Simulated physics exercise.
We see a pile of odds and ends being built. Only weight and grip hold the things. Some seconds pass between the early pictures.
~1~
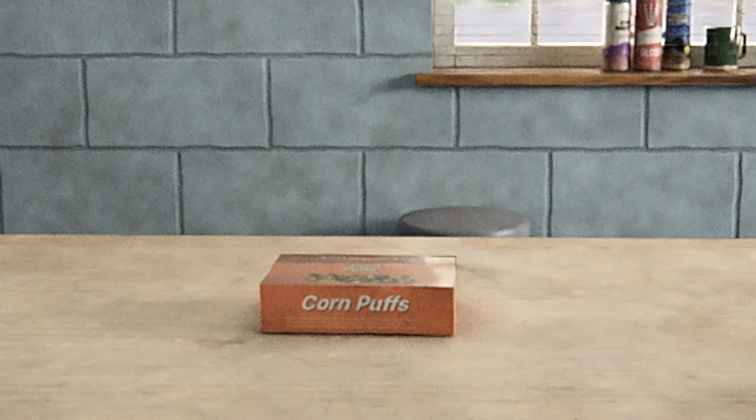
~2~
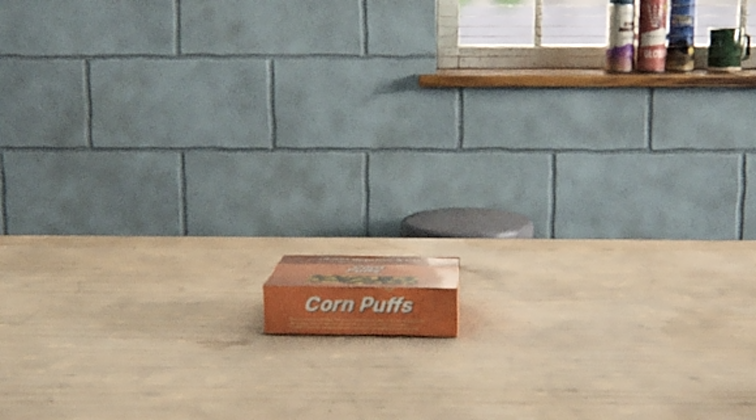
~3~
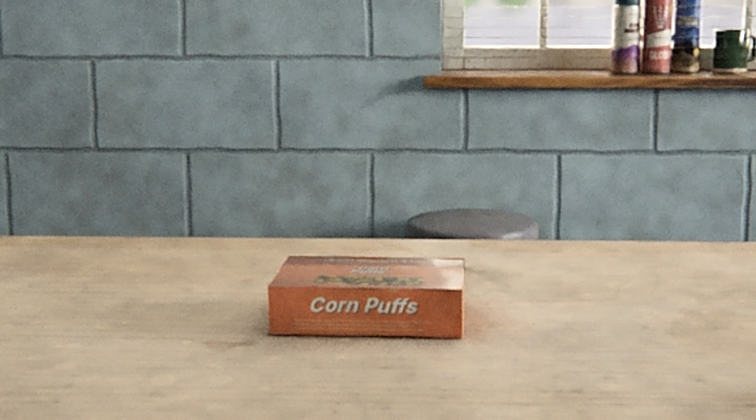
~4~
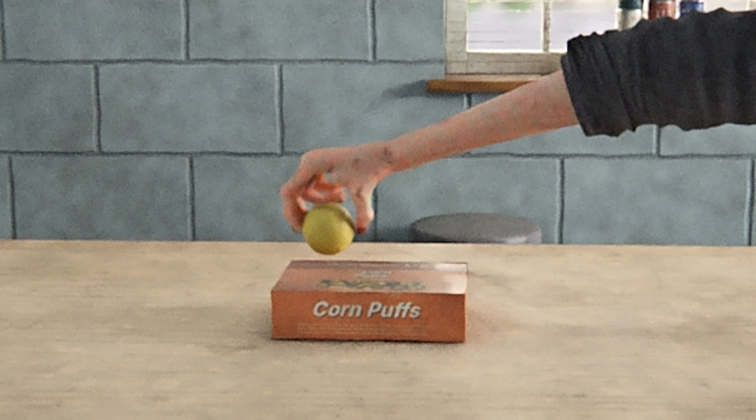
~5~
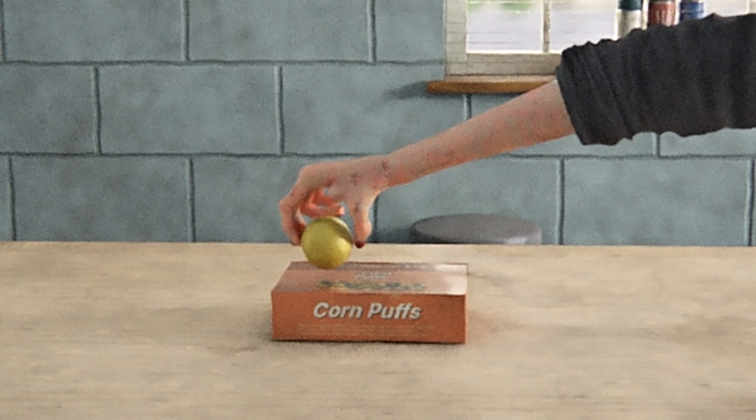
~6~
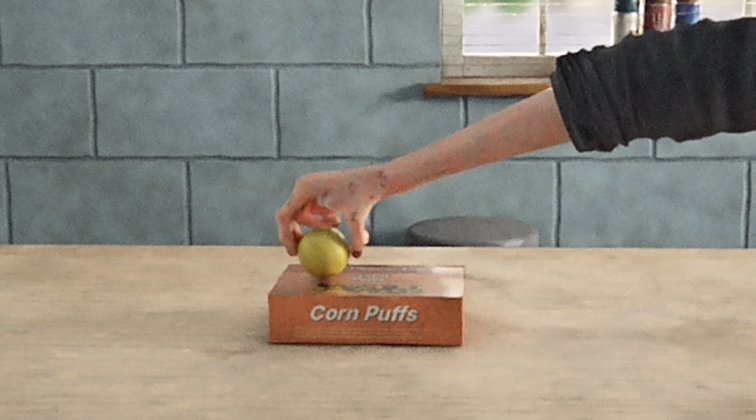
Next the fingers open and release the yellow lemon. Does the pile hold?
The pile holds.
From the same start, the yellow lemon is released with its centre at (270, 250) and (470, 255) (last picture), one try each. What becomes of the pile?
In the first case it comes apart; in the second case it gives way.
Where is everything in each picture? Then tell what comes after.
The last thing is not in view yet; orange packet (362, 292), in the first frame.
The last thing is not in view yet; orange packet (366, 294), in the second frame.
The last thing is not in view yet; orange packet (371, 295), in the third frame.
Still above its spot; yellow lemon (329, 229); orange packet (374, 299), in the fourth frame.
Still above its spot; yellow lemon (327, 243); orange packet (374, 300), in the fifth frame.
In place under the hand; yellow lemon (324, 252); orange packet (371, 303), in the sixth frame.
Then, 0.70 s later than the last frame, all is still.
Then, 1.60 s later than the last frame, yellow lemon resting near (324, 253).
When it is over, both as before. End places, in pixels of the last picture, yellow lemon near (323, 253). The pile keeps its balance.
